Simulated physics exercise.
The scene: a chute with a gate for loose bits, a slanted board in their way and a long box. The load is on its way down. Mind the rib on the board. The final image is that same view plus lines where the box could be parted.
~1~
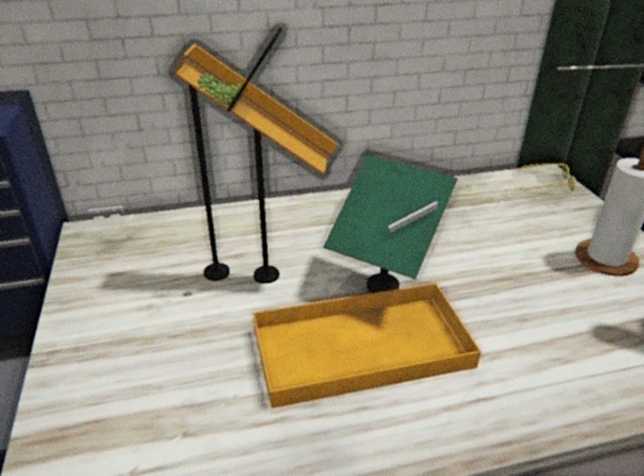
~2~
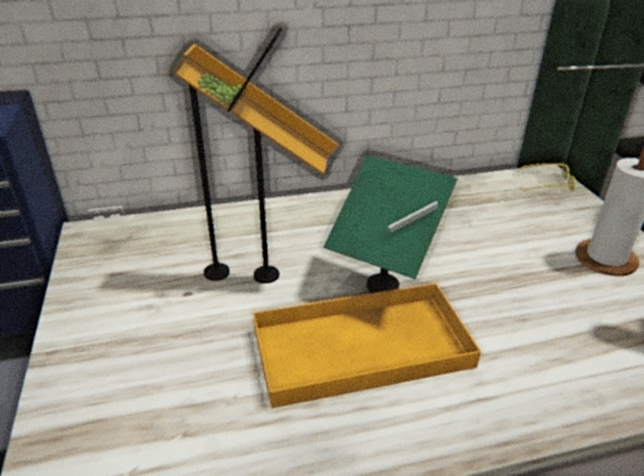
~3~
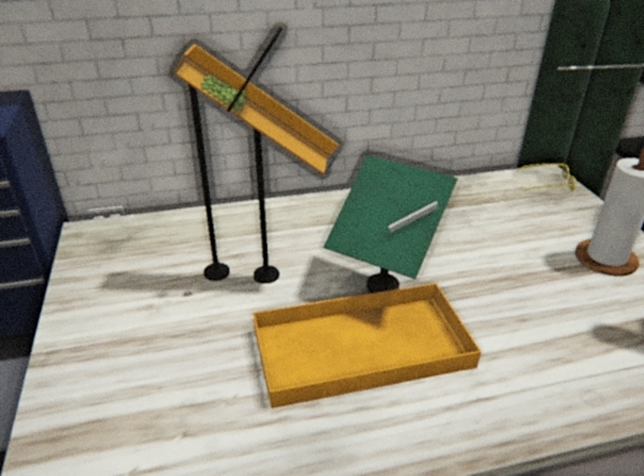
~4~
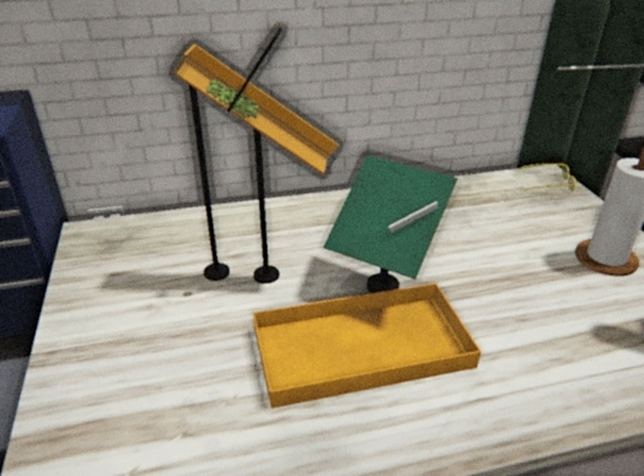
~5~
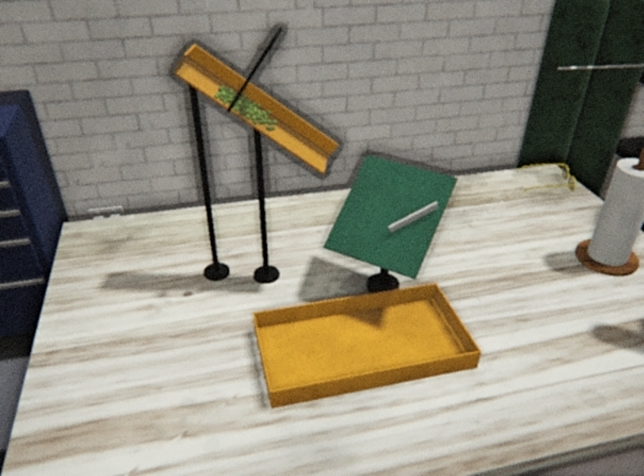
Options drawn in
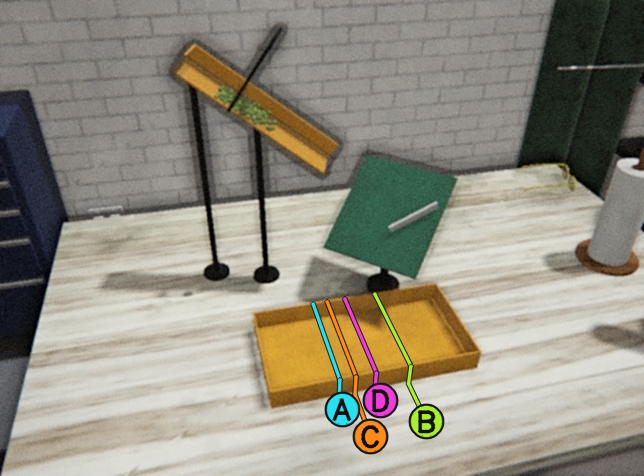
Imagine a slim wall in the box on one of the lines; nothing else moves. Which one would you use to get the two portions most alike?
Use line D.
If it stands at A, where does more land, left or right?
More lands on the right.
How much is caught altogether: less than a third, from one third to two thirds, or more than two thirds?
More than two thirds.
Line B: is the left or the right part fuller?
More lands on the left.
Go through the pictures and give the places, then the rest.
In the first picture, load behind the gate near (223, 90), dried peas; lip of the chute near (325, 167), sloping gently.
In the second picture, middle of the board near (390, 213), tilted fairly steeply; middle of its low edge near (367, 262); of its high edge near (411, 166).
In the third picture, front corners of the box near (271, 391) and (481, 351), empty; front of the load near (243, 102).
In the fourth picture, middle of the load near (236, 99); its front near (255, 116), close to a quarter of the way to the lip; rib from (437, 202) to (389, 227).
In the fifth picture, middle of the load near (245, 105); its front near (272, 128), close to a third of the way to the lip.
On the marked copy, line A crosses the front rim at (339, 378); line B crosses the front rim at (410, 365); line C crosses the front rim at (355, 375); line D crosses the front rim at (376, 371).
Choosing A, of what is caught, a small share on the left of the divider, all but a few on the right.
Choosing B, of what is caught, all but a few on the left of the divider, a small share on the right.
Choosing C, of what is caught, a small share on the left of the divider, the bulk on the right.
Choosing D, of what is caught, close to half on the left of the divider, close to half on the right.
